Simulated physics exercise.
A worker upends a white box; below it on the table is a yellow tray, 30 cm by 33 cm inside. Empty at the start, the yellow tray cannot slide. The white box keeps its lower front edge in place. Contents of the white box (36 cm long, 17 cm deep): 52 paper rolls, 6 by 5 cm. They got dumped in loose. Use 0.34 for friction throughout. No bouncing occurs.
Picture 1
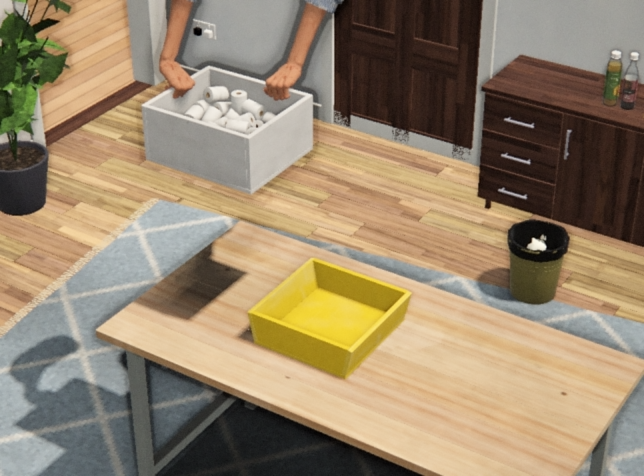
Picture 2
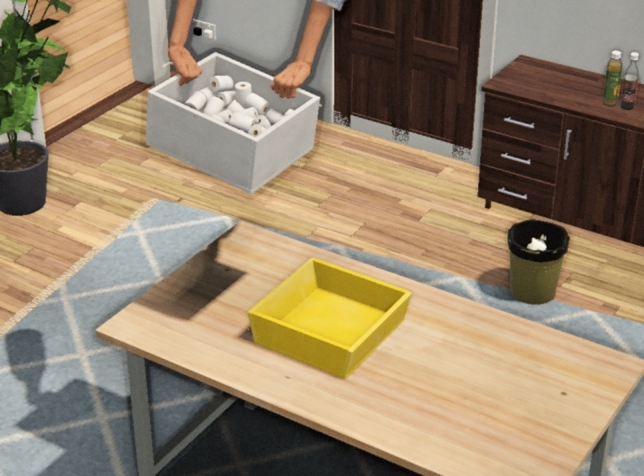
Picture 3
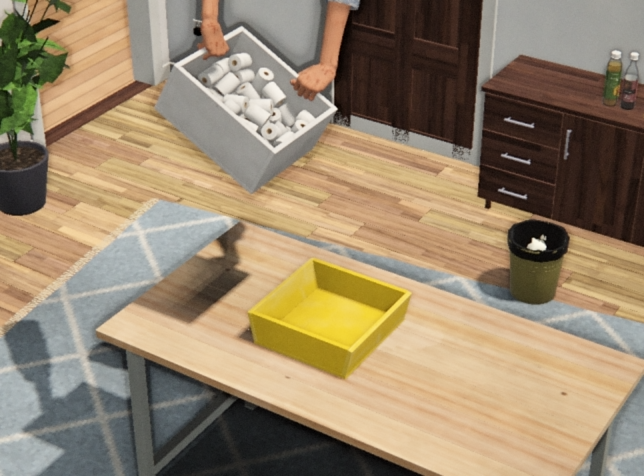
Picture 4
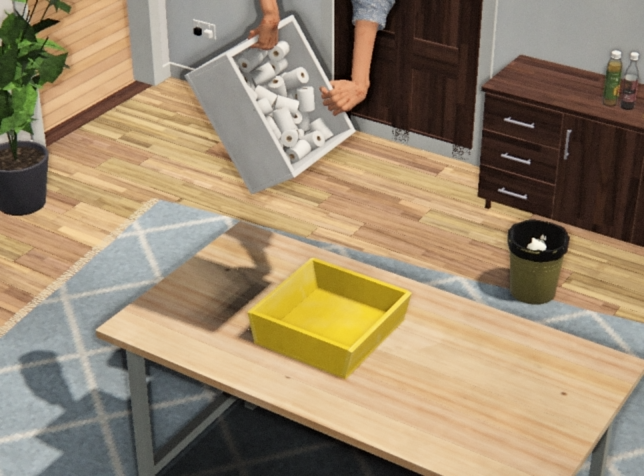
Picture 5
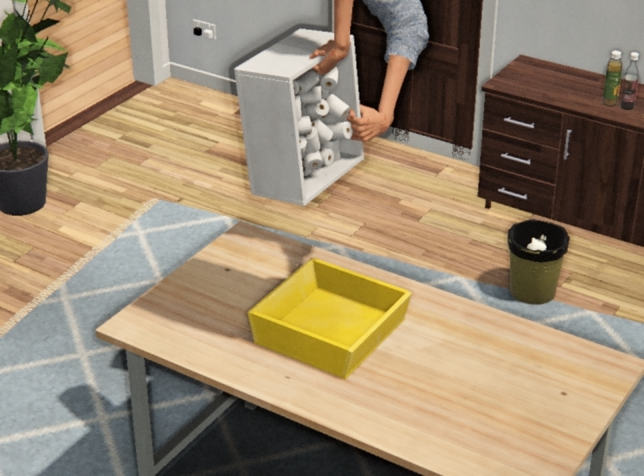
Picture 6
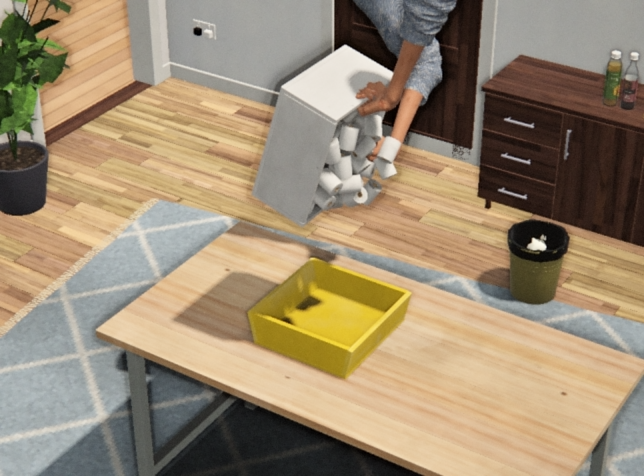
The clip shows a person's hands holding a white box of paper rolls beyond a table with an empty yellow tray, then steadily tilting it rightward past its side as several rolls emerge from its open top.
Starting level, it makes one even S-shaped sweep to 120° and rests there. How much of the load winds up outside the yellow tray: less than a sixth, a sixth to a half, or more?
Most of it outside.
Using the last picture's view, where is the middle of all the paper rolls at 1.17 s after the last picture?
Near (463, 366).
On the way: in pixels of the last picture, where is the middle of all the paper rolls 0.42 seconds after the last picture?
Estimated middle - around (431, 357).
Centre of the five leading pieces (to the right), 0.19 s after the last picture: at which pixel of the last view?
(452, 322).
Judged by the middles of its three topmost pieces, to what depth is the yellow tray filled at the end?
I'd say near 3 cm.
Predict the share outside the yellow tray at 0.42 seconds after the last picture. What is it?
65 % by then.
Then, 0.19 s after the last picture, tilt 120°; 11 still in the white box, 1 in the yellow tray, 7 outside the yellow tray and 33 in the air.
Then, 0.42 s after the last picture, tilt 120°; 1 still in the white box, 7 in the yellow tray, 34 outside the yellow tray and 10 in the air.
Then, 0.75 s after the last picture, tilt 120°; 10 in the yellow tray, 41 outside the yellow tray and 1 in the air.
Outcome (1.17 s after the last picture), 10 in the yellow tray and 42 outside the yellow tray. Asked share, 42 of 52, 81 per cent.
